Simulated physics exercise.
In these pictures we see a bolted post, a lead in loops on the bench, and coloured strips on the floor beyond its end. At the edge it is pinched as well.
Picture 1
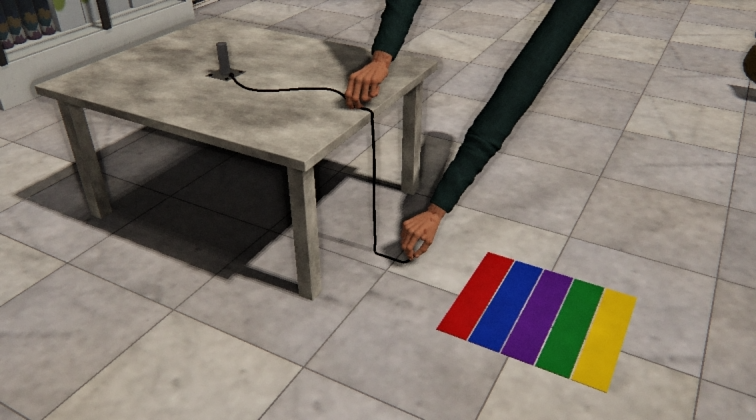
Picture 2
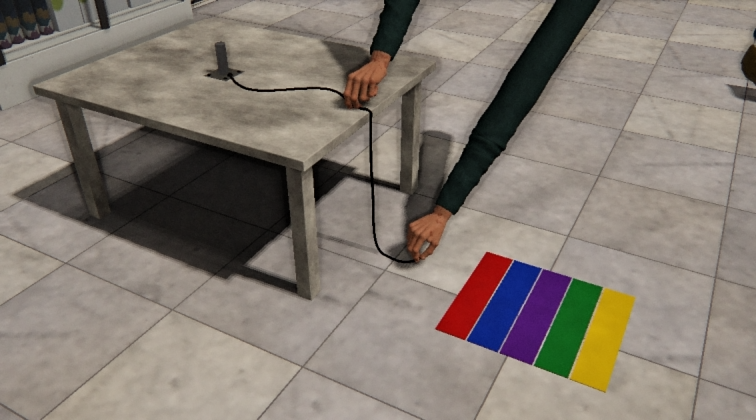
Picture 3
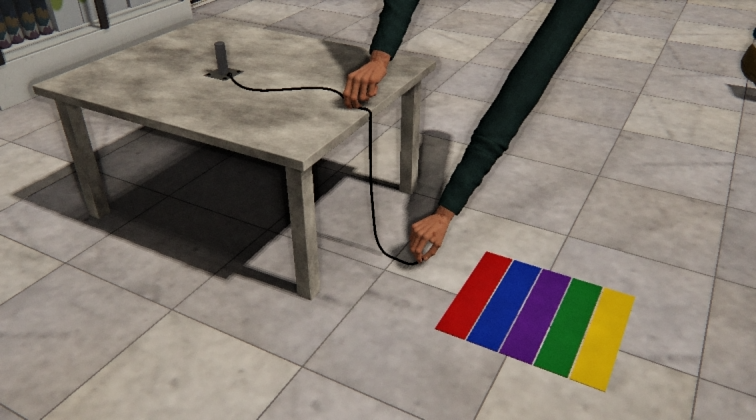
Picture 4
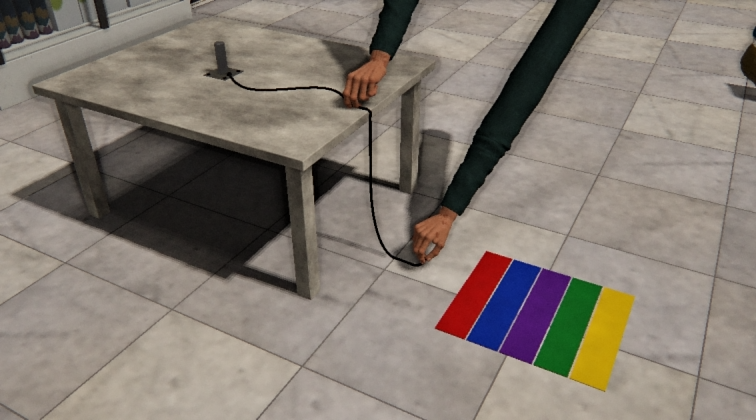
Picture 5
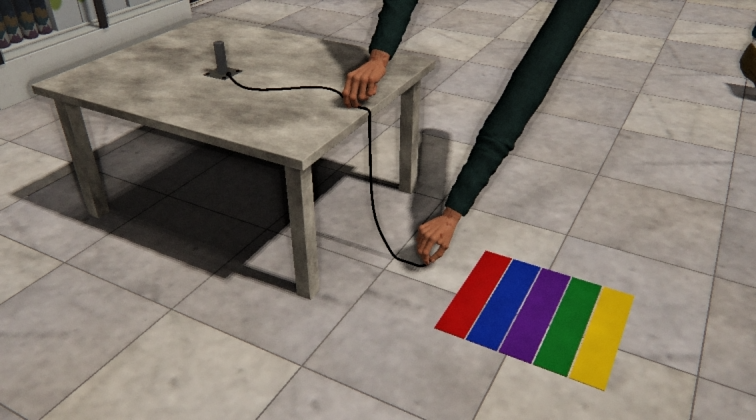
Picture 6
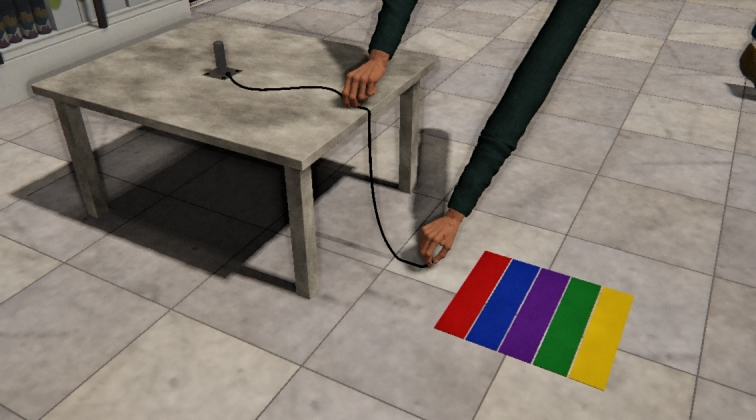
A hand holding the end of a black cord shifts slightly right beside the table.
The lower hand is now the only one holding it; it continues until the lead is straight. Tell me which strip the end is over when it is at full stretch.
It is over the purple strip.
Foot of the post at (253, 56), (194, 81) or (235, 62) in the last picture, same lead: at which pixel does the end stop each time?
You'd find it around (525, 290), then (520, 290), and finally (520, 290).
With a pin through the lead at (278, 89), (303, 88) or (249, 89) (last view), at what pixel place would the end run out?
(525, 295), (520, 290) and (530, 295).
A little later, end near (490, 281); over red.
Next, end near (521, 291); over blue.
When it is tight, end near (539, 297); over purple. It gets as far as the purple strip.
